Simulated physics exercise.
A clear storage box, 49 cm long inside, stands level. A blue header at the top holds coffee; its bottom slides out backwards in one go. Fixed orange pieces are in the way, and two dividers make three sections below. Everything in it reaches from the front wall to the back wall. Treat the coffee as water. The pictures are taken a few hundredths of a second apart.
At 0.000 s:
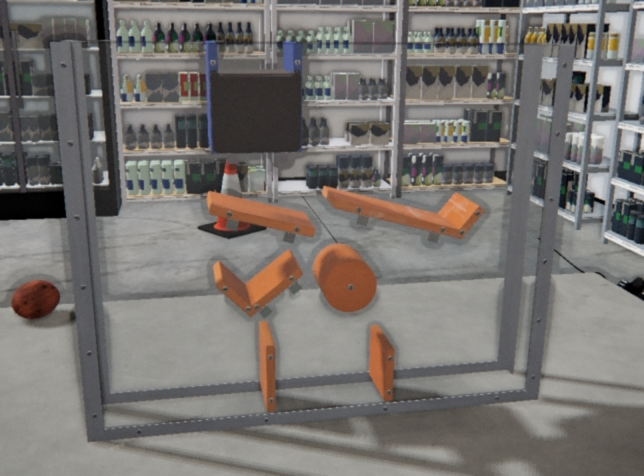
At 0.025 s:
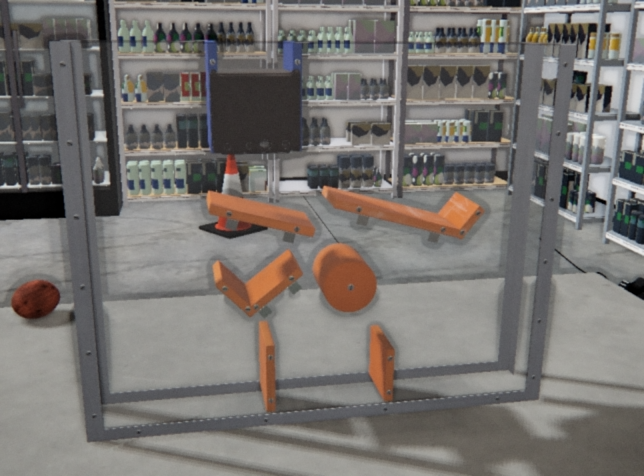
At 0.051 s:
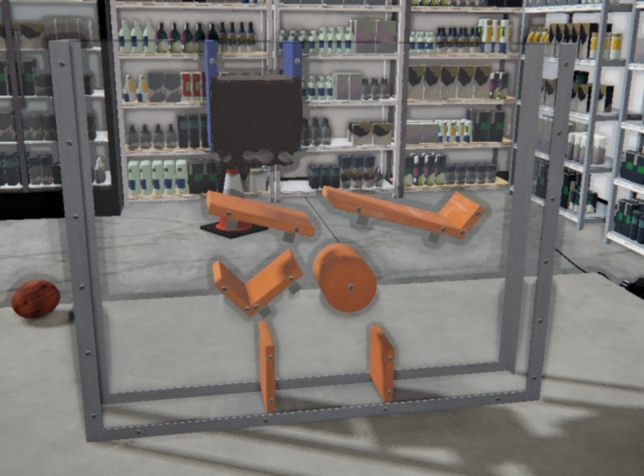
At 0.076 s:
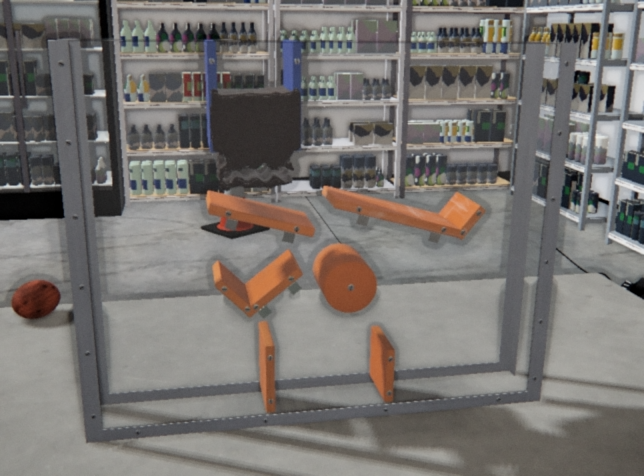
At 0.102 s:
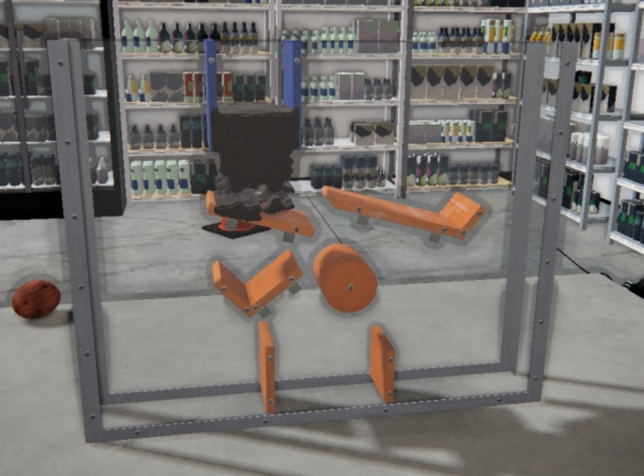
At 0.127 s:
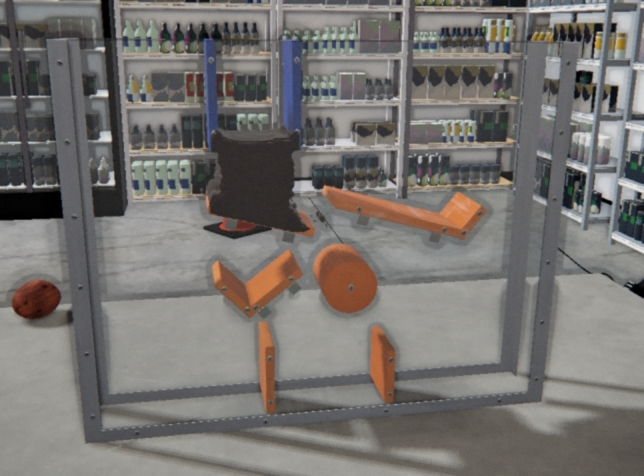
A dark block of liquid hangs between blue side pieces at the top left of a clear, grey-framed box, seen from the front in a room lined with bottle shelves. Below are orange ramps, a V-shaped piece, a round drum and two upright dividers, with a reddish-brown ball at left. The liquid drops, its lower edge turning ragged, and spreads over the upper-left ramp while the camera stays still.
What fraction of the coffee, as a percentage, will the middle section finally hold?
About 5 per cent.
Then, 0.23 s in, hardly anything has reached the bottom yet.
Then, 0.38 s in, 62 per cent is down, the largest part in the right section.
Then, 0.74 s in, 95 per cent is down, the largest part in the right section.
Finally, the split from left to right is 30, 7 and 62 per cent.
